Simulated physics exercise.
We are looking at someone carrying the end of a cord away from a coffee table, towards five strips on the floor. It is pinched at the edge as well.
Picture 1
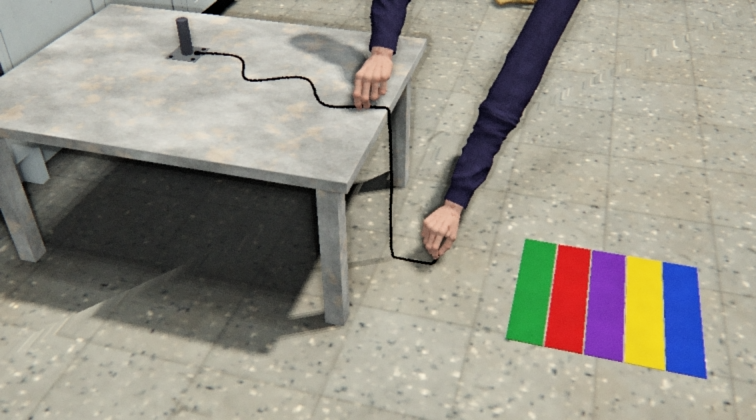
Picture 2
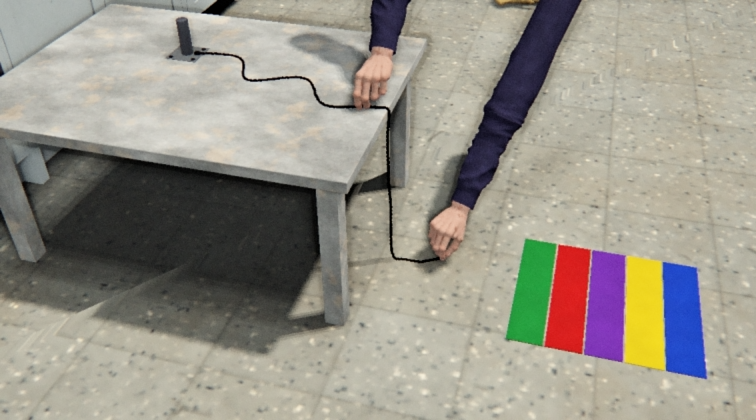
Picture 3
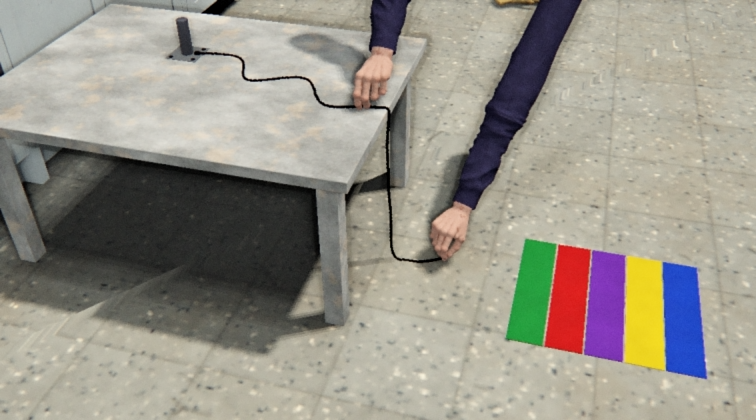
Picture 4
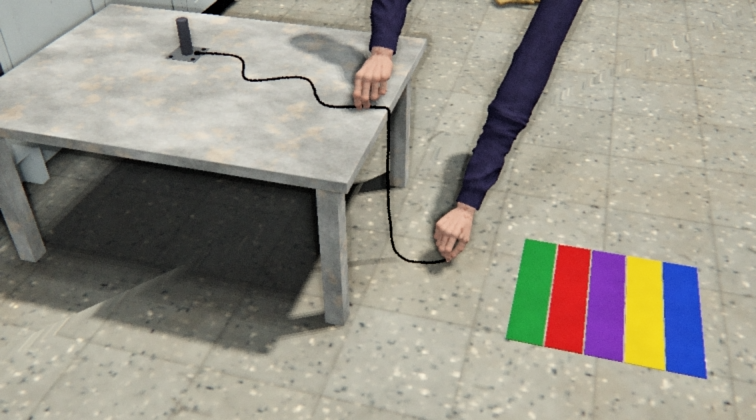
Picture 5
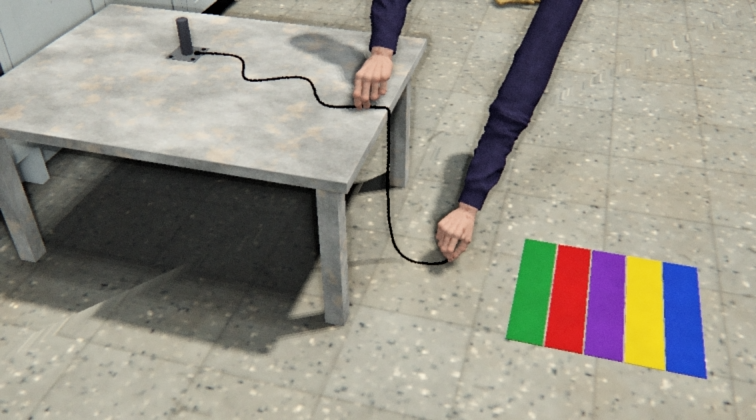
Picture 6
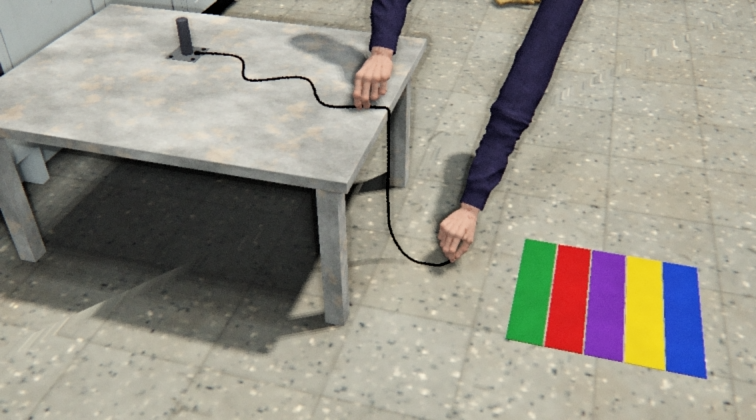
Beside a coffee table, a hand draws a cord's end slightly right while another pinches it at the edge.
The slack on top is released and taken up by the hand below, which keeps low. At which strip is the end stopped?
Over purple.
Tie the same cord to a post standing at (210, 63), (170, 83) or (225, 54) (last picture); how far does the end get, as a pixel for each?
Near (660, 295), (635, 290) and (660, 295).
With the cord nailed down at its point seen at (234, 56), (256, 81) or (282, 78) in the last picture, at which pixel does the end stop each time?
In that order: (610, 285), (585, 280) and (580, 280).
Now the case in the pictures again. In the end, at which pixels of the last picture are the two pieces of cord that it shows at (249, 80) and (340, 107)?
About (279, 74), and the other about (396, 108).
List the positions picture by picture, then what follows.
In the first frame, end (438, 255); green (527, 322); red (566, 329); purple (605, 337); yellow (644, 345); blue (685, 353).
In the second frame, end (445, 256); cord through (230, 55) (264, 80) (316, 94) (385, 111) (389, 183) (391, 244).
In the third frame, end (447, 256).
In the fourth frame, end (451, 257); cord through (230, 55) (264, 80) (316, 94) (385, 111) (388, 183) (393, 244).
In the fifth frame, end (453, 257).
In the sixth frame, end (455, 258); cord through (230, 55) (264, 80) (316, 94) (385, 111) (388, 183) (397, 243).
Soon after, end near (554, 276); over red.
Then, end near (592, 282); over purple.
At full stretch, end near (615, 286); over purple. The end stops over the purple strip.
